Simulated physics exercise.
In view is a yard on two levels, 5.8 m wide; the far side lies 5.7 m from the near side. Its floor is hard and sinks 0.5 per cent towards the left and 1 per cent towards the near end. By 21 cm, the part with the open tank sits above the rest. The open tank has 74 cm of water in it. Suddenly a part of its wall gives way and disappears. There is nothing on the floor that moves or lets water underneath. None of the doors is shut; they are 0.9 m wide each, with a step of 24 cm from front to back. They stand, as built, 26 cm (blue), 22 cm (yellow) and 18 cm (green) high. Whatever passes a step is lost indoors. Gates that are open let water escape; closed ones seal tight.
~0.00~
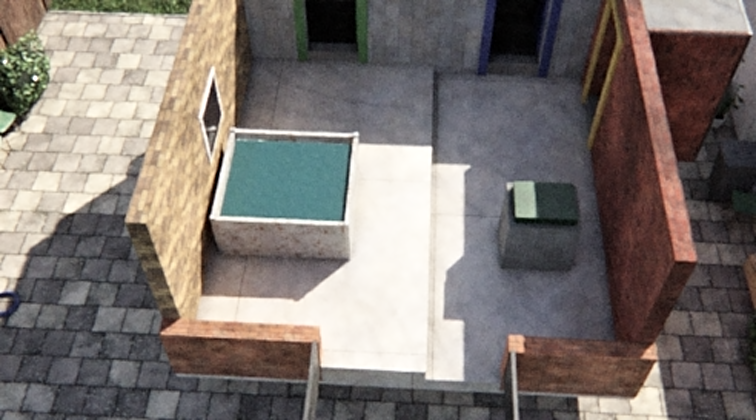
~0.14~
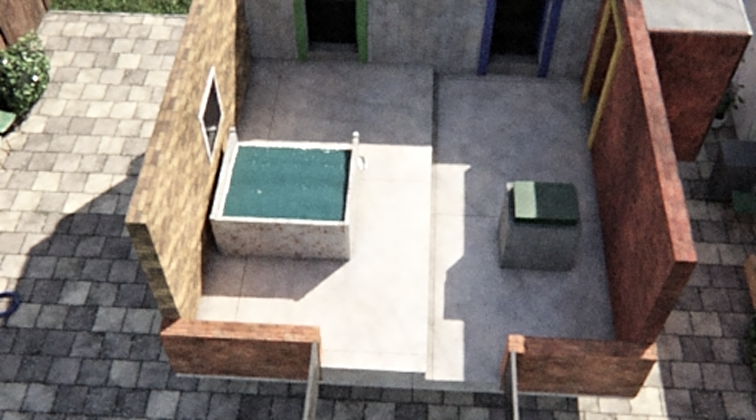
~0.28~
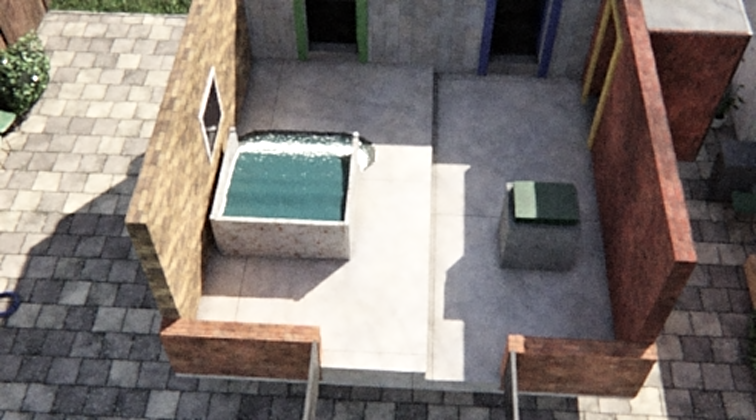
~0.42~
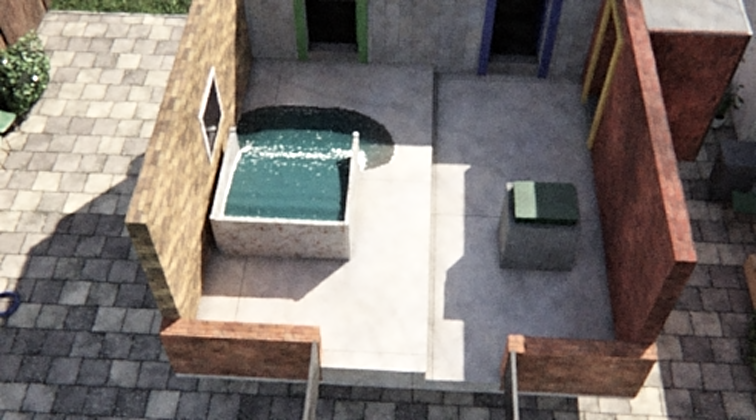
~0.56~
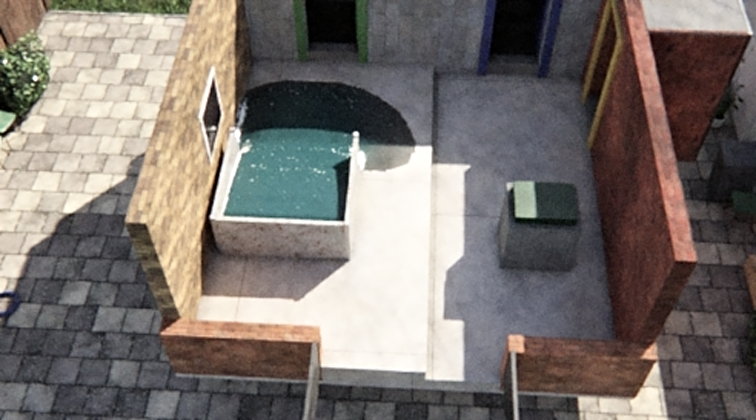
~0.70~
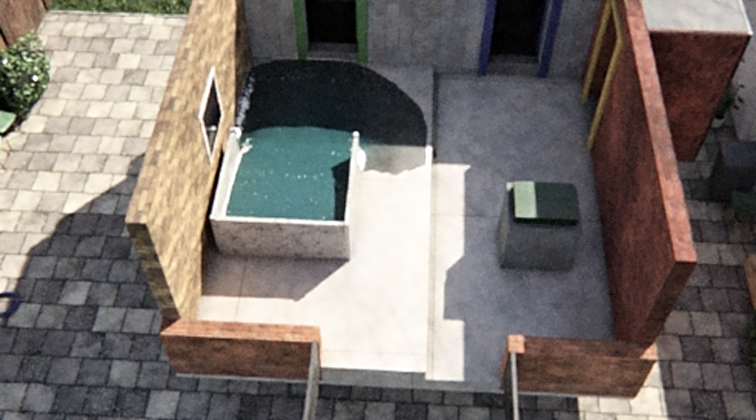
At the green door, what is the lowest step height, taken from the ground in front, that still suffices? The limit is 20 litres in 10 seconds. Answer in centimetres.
Roughly 34 cm above the ground.
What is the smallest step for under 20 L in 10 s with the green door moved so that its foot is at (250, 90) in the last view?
Minimum: About 33 cm.
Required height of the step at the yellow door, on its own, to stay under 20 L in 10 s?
Yellow - roughly 17 cm.
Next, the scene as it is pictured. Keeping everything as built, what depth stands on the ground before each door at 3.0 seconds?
In cm - blue: 10, yellow: 15, green: 23.
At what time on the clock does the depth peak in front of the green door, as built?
Near 1.6 s.
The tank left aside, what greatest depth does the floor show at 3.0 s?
Around 24 centimetres.
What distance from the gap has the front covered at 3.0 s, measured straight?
5.2 metres.
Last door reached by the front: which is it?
Last comes the yellow one.
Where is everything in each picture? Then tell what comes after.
The first picture shows the open tank at (288, 179) is whole and still, 74 cm deep; the green door at (331, 14) is dry.
In the second picture, the gap is on the far side, the front 0.3 m out at a hidden place; the back of the open tank holds 74 cm.
In the third picture, water pours out on the far side and has run 0.8 m, to (270, 133); about 12 cm deep outside, 73 cm at the back.
In the fourth picture, the front is at (271, 109), 1.3 m from the gap on the far side; 2.9 m2 of floor is wet, 65 cm left at the back.
In the fifth picture, water pours out on the far side and has run 1.9 m, to (283, 84); about 10 cm deep outside, 63 cm at the back.
In the sixth picture, the gap is on the far side, the front 2.5 m out at (287, 60); the back of the open tank holds 59 cm; water is at the green door at (331, 14).
After 1.4 s water covers 30 % of the floor, deepest (52 cm) near (261, 69); 40 cm at the green door, 71 litres in over its 18 cm step.
After 3.0 s water covers 40 % of the floor, deepest (24 cm) near (580, 82); 23 cm at the green door, 200 litres in over its 18 cm step.
After 10.0 s water covers 85 % of the floor, deepest (16 cm) near (618, 372); 6 cm at the green door, 206 litres in over its 18 cm step.
At the green door as built, the water arrived by 0.7 s and peaked near 40 cm at 1.6 s.
With a step of 30.5 cm, 44 litres would have come in within the 10 s; with 41 cm, 2 litres. So under 20 litres takes about 34 cm.
